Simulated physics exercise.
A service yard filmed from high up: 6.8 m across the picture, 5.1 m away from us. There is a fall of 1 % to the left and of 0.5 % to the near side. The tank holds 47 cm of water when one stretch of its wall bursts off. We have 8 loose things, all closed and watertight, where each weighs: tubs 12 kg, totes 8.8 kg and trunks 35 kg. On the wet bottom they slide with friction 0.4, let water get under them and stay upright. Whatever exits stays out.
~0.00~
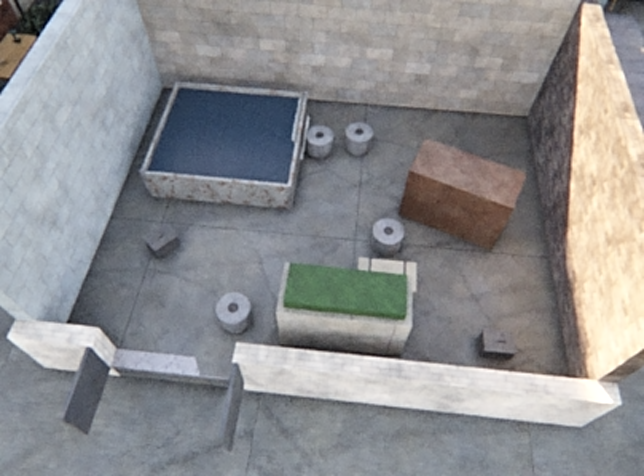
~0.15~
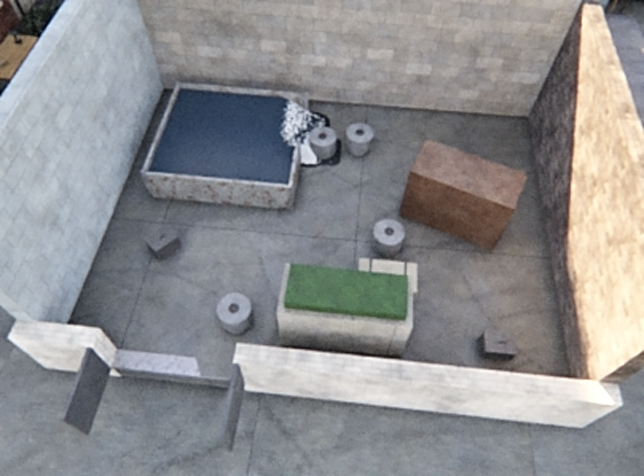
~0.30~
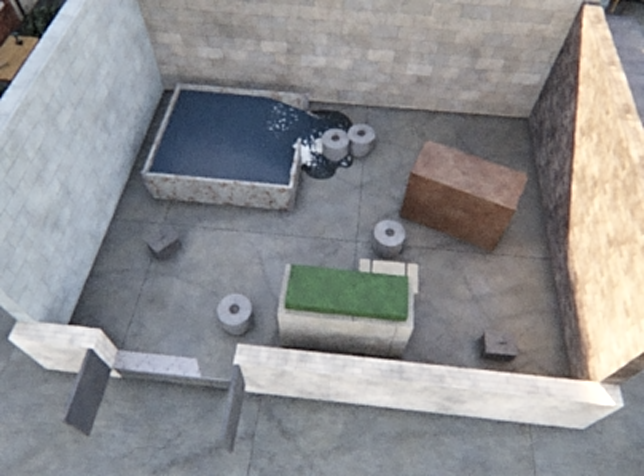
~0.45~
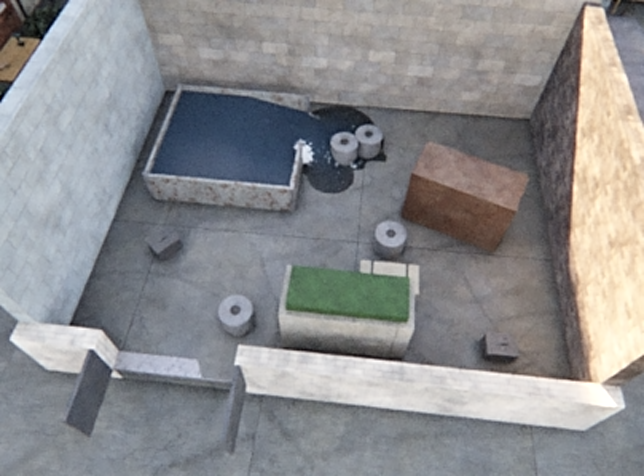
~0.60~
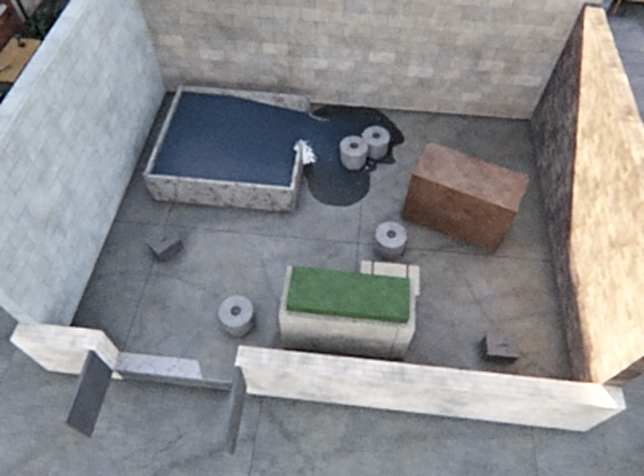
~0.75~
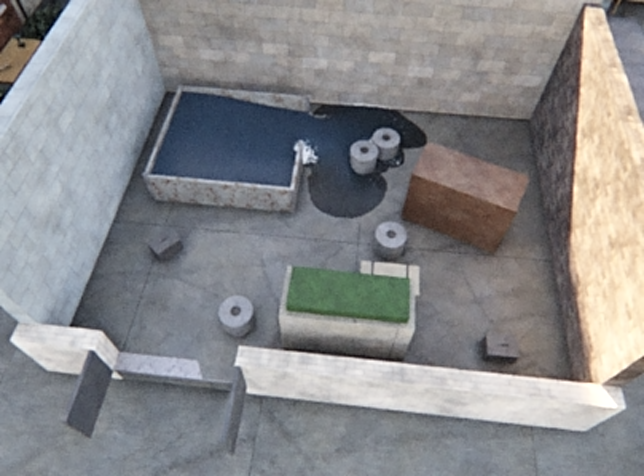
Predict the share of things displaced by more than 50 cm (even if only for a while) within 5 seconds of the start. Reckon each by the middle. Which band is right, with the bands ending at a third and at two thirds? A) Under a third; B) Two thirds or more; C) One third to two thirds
(C) One third to two thirds.
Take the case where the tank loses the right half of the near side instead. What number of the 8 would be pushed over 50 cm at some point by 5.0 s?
Then 2 of them would.
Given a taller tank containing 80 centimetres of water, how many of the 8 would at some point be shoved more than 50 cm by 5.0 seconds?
That would give 4.
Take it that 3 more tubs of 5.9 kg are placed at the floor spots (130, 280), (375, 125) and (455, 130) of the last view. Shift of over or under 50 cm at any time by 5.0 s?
In the order asked: Below the mark; above the mark; above the mark.
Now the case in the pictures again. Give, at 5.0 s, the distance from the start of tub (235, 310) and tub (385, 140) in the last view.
Distances: 0 cm; 350 cm.
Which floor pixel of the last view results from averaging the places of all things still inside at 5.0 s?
They average out to somewhere around (370, 295).
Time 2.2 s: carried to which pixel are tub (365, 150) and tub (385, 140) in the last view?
They end up about (394, 189) and (493, 149) in the last view.
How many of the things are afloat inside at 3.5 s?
At that instant the tally stands at 1.
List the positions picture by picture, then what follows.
The first frame shows a tub at (320, 135) rests on the ground; a tub at (360, 132), on the bottom; water covers 4.5 m2; 0 of 8 have shifted.
The second frame shows a tub at (323, 136), on the bottom, 4 cm from its start; a tub at (360, 133) rests on the ground; 4.8 m2 under water; 0 of 8 have shifted.
The third frame shows a tub at (336, 138), on the bottom, 24 cm from its start; a tub at (362, 134) rests on the ground; 5.4 m2 under water; 1 of 8 have shifted.
The fourth frame shows a tub at (345, 142) rests on the ground, 38 cm from its start; a tub at (369, 134) rests on the ground, 12 cm from its start; 6.2 m2 under water; 2 of 8 have shifted.
The fifth frame shows a tub at (354, 146), on the bottom, 54 cm from its start; a tub at (376, 136) rests on the ground, 24 cm from its start; water covers 7.0 m2; 2 of 8 have shifted.
The sixth frame shows a tub at (365, 151) rests on the ground, 74 cm from its start; a tub at (386, 138), on the bottom, 41 cm from its start; water covers 7.8 m2; 2 of 8 have shifted.
After 1.1 s 2 of 8 are over 50 cm from their spots; 0 afloat.
After 2.2 s 3 of 8 are over 50 cm from their spots; 0 afloat.
After 3.5 s 3 of 8 are over 50 cm from their spots; 1 afloat.
After 5.0 s 3 of 8 are over 50 cm from their spots, and 3 have been at some point; 1 afloat.
